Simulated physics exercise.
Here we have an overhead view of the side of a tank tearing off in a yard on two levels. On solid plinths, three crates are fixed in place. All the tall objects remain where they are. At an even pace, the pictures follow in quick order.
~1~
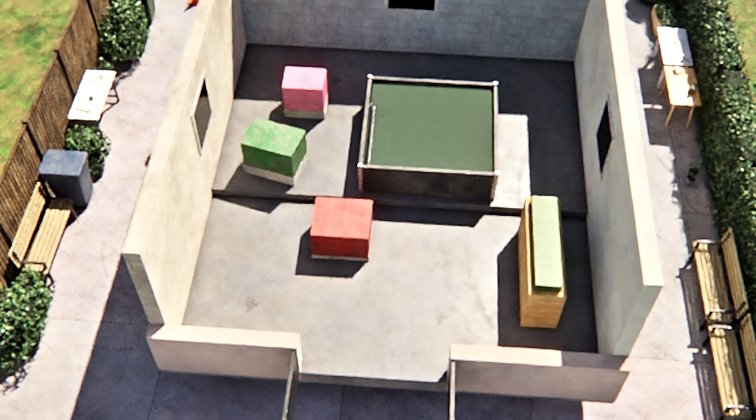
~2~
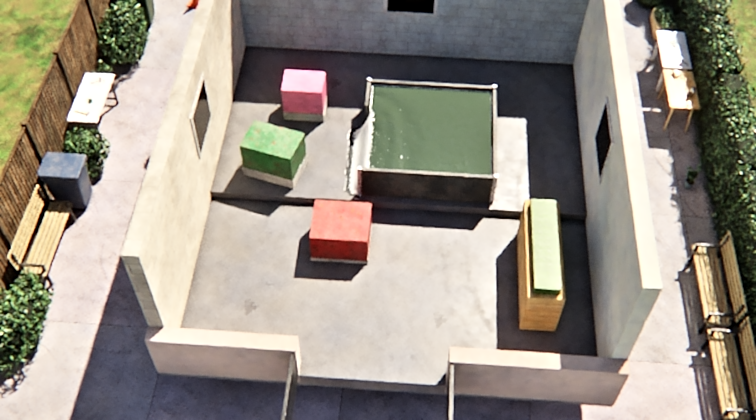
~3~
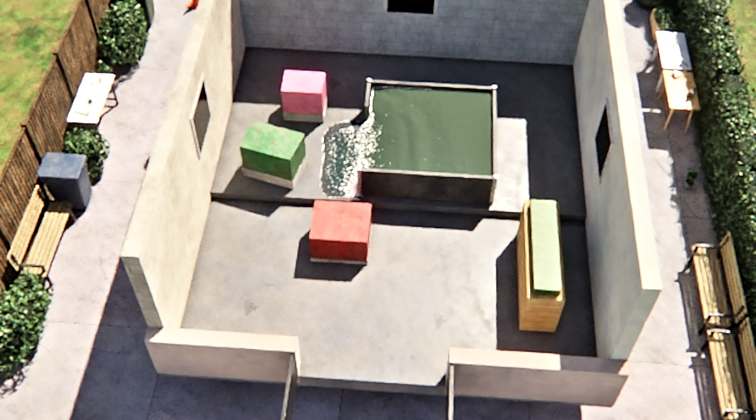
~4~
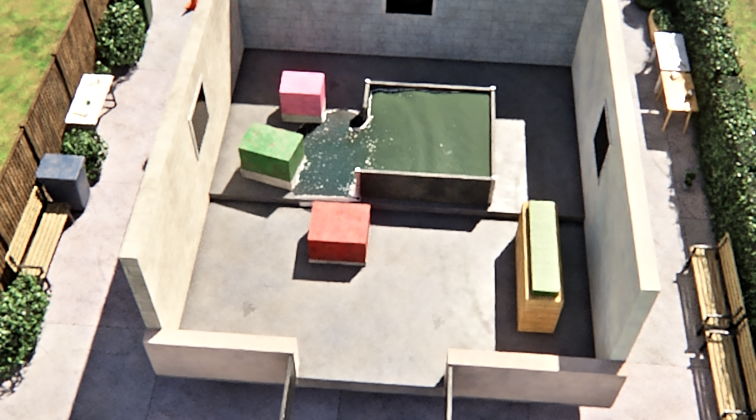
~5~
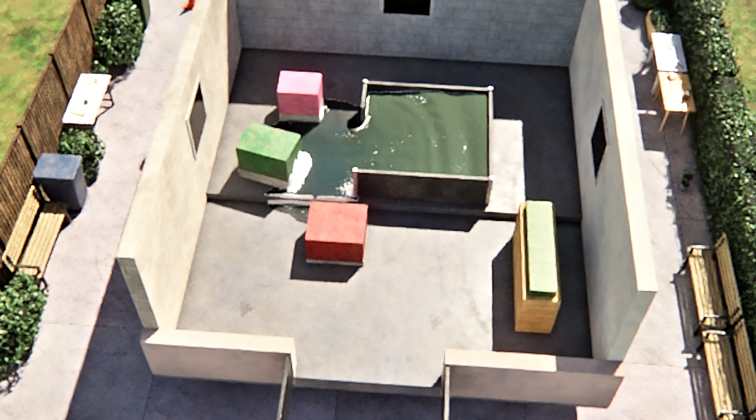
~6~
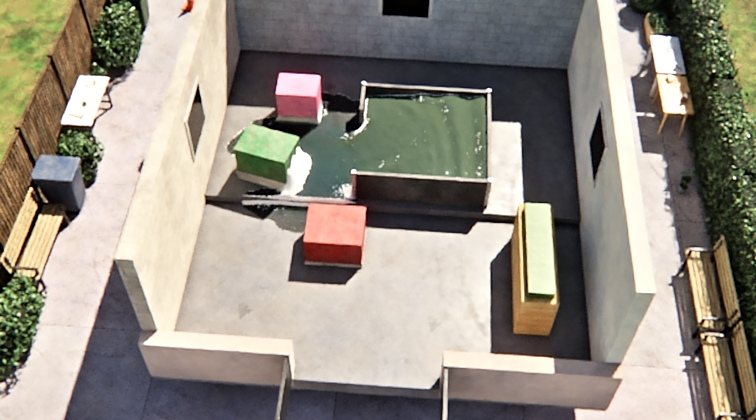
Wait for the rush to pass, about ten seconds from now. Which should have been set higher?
The red crate has water on it afterwards; the green crate has water on it afterwards; the pink crate has water on it afterwards.
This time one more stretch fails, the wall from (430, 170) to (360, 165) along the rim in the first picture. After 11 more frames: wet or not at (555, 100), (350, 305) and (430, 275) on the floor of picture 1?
In sequence: Untouched, inundated, inundated.
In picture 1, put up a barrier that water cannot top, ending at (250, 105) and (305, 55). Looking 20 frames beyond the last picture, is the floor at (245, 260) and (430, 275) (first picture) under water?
In order, I'd call them inundated and bare.
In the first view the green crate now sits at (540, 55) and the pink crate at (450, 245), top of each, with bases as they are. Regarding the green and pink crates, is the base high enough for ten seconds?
The green crate stays untouched, the pink crate stays untouched.
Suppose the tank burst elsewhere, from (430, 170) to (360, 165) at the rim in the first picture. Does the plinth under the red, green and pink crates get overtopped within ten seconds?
As it turns out, the red crate is swamped, the green crate stays unwetted, and the pink crate stays unwetted.
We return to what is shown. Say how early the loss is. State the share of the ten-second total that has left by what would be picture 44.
Share gone: About 35 %.
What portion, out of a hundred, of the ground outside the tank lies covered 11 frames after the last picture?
I'd say close to 35 per cent.
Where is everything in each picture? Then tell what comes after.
In the first frame, still water in the open tank at (430, 127).
In the second frame, water pours out at (365, 154) and has run to (362, 129).
In the third frame, water pours out at (365, 156) and has run to (335, 128).
In the fourth frame, the front is at (312, 123), out from the gap at (363, 157).
In the fifth frame, water pours out at (361, 157) and has run to a hidden place.
In the sixth frame, water pours out at (359, 159) and has run to (235, 143).
A moment on, water covers 20 % of the floor; the red crate water round its plinth, the green crate water round its plinth, the pink crate water round its plinth.
Next, water covers 35 % of the floor; the red crate water round its plinth, the green crate water round its plinth, the pink crate water round its plinth.
Then, water covers 45 % of the floor; the red crate water round its plinth, the green crate water round its plinth, the pink crate water round its plinth.
Later, water covers 85 % of the floor; the red crate water round its plinth, the green crate water round its plinth, the pink crate water round its plinth.
In the end, water covers 100 % of the floor; the red crate was topped, the green crate was topped, the pink crate was topped.
